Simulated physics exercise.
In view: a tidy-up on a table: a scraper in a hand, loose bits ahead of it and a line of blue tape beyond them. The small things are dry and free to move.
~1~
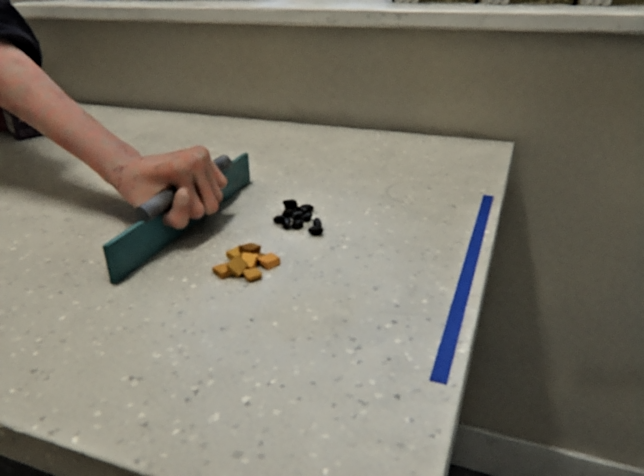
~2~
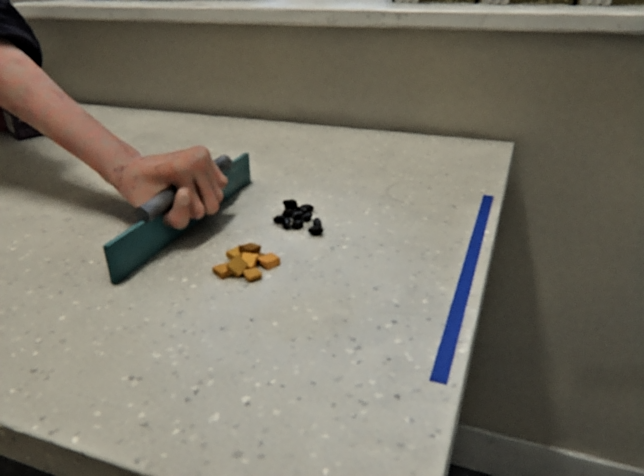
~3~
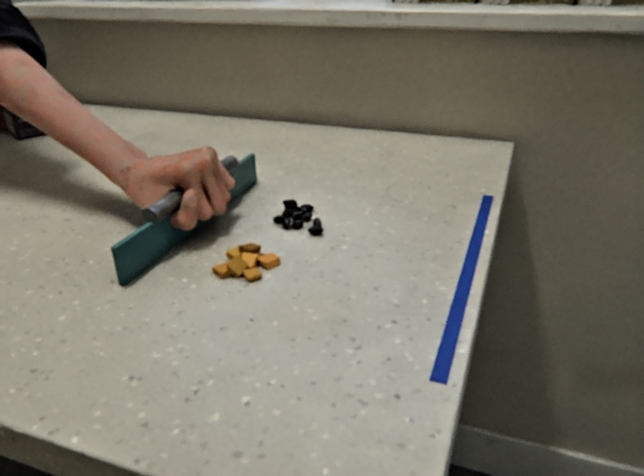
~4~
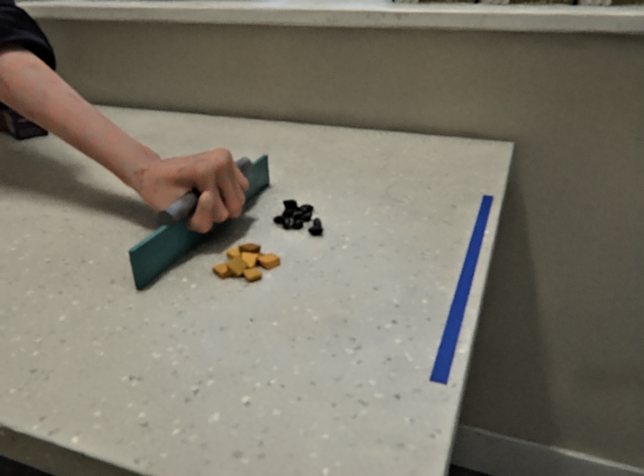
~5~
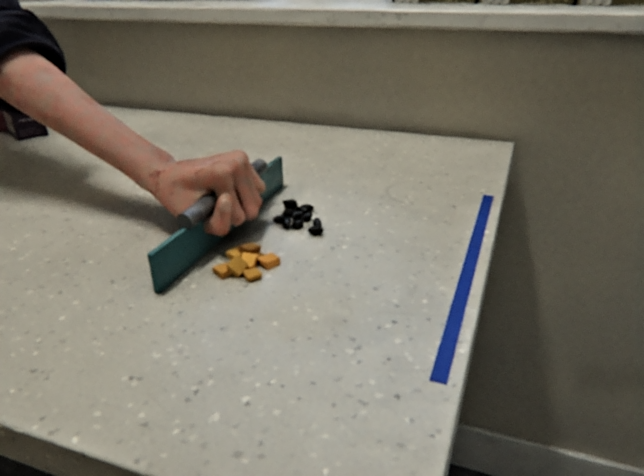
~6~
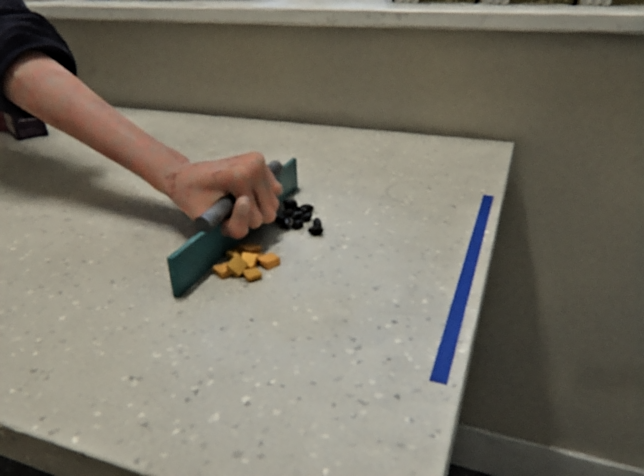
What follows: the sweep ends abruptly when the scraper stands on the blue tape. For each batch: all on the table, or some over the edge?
Near batch: It partly drops off. Far batch: It partly drops off.
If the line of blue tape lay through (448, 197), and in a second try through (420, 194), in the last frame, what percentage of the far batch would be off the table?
First some 0, then 0 per cent.
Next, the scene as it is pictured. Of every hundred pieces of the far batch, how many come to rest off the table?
Close to 100 per cent.
Then, 0.65 s on from there, scraper still moving, near (359, 215); near batch all on the table, its front near (389, 269); far batch all on the table, its front near (394, 237).
Then, 1.31 s on from there, scraper stopped at the blue tape; near batch near a third over the edge; far batch near half over the edge.
Then, 1.59 s on from there, scraper stopped at the blue tape; near batch the whole lot over the edge; far batch the whole lot over the edge.
In the end, scraper stopped at the blue tape; near batch the whole lot over the edge; far batch the whole lot over the edge.
